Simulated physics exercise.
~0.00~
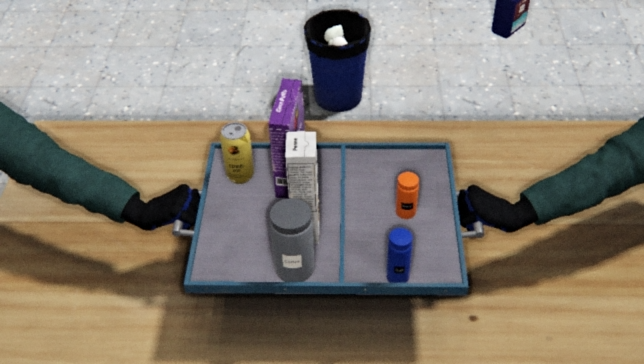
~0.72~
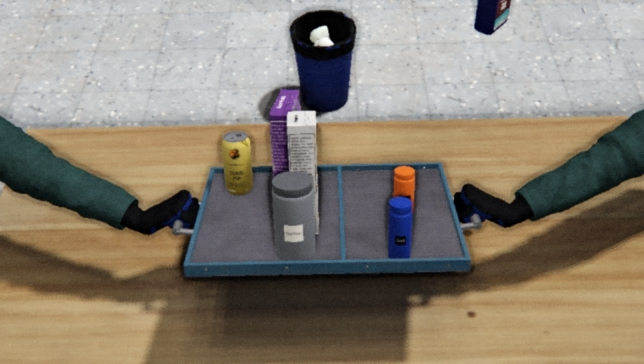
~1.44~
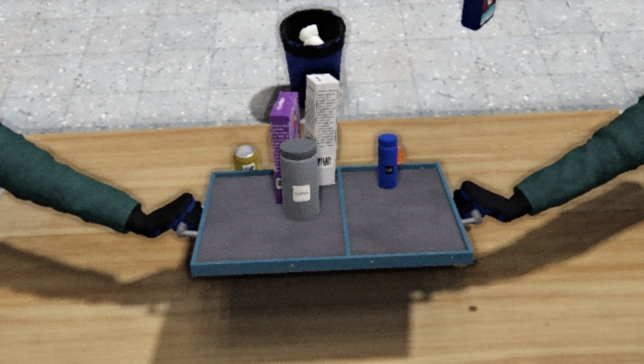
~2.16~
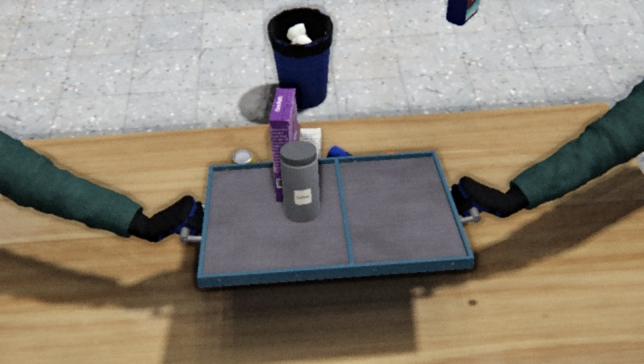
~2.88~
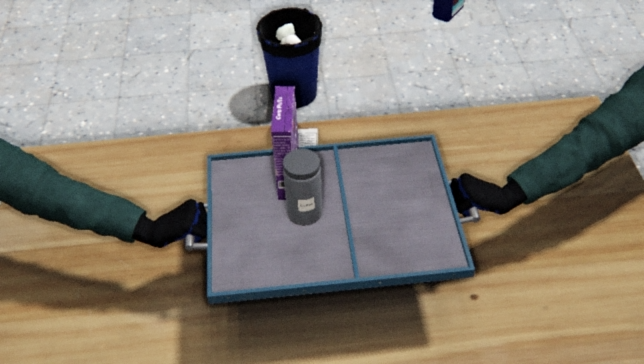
Two gloved hands tipping a tray away and levelling it, four containers sliding off the far edge, grey jar and purple packet remaining.
